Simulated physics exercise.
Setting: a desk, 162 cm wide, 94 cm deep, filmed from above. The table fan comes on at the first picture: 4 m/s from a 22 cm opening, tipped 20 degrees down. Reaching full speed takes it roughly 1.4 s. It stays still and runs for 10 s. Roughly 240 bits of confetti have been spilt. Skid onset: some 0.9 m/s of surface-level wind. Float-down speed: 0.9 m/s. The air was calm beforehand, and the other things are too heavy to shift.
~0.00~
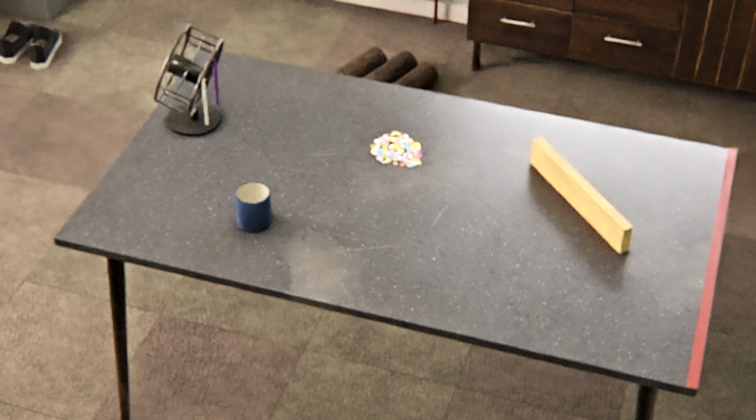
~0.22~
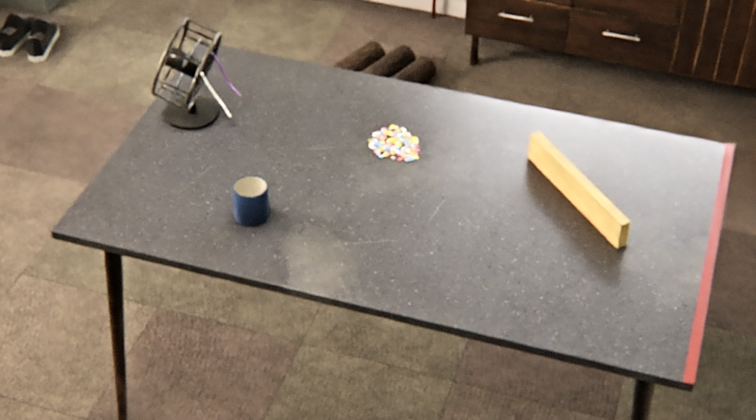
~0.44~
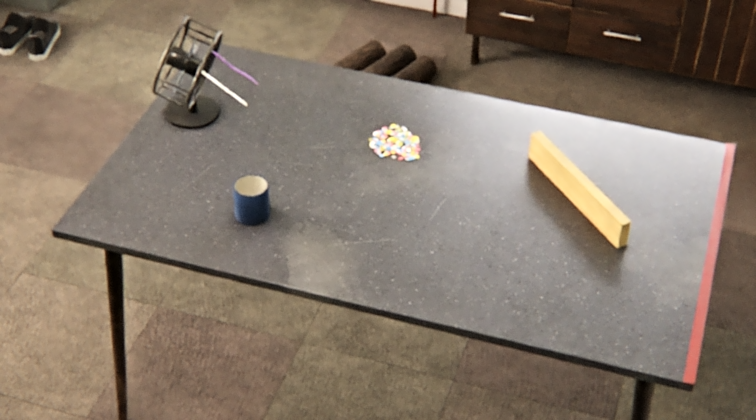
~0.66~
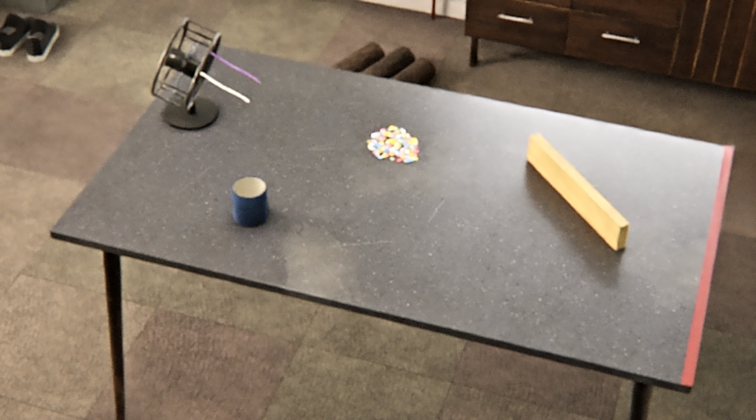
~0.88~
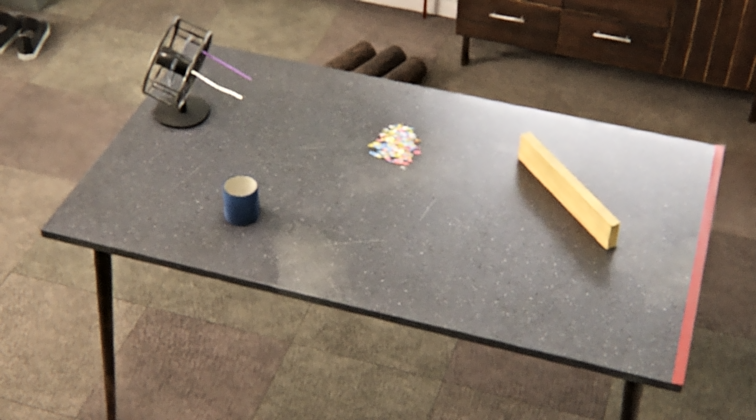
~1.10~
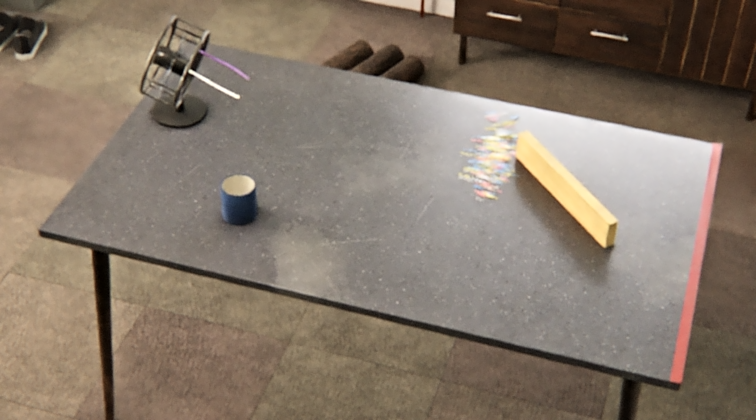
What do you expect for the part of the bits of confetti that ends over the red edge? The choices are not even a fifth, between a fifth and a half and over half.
Of the bits of confetti, above half end over the red edge.
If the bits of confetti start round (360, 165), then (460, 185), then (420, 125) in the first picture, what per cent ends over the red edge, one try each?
100 %, 100 %, 0 %.
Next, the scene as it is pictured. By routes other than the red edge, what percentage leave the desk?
Estimate: Near 20 %.
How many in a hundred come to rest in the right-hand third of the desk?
About 0 percent.
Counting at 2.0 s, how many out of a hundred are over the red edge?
70 %, roughly.
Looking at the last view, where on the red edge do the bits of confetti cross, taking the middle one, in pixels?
Midpoint of crossings, approx. (698, 285).
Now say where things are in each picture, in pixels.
In the first picture, the middle of the bits of confetti is near (399, 151), none has stirred yet and the mouth of the table fan is at (189, 70).
In the second picture, the middle of the bits of confetti is near (397, 145), none has stirred yet and the red edge is centred on (717, 252).
In the third picture, the middle of the bits of confetti is near (398, 144), none has stirred yet, the top of a mug is at (251, 185) and the top of a board is at (579, 175).
In the fourth picture, the middle of the bits of confetti is near (396, 146) and none has stirred yet.
In the fifth picture, the middle of the bits of confetti is near (393, 146), the farthest in sight from the table fan is at (417, 152) and about 65 % have left their places.
In the sixth picture, the middle of the bits of confetti is near (493, 157), the farthest in sight from the table fan is at (515, 175) and all have left their places.
After 2.0 s, 22 % are on the move or not yet settled, 66 % are over the red edge; the middle of those still in play is near (660, 192).
After 3.2 s, 4 % are on the move or not yet settled, 77 % are over the red edge.
After 5.5 s, 0 % are on the move or not yet settled, 80 % are over the red edge.
After 10.0 s, at the end, 80 % are over the red edge.
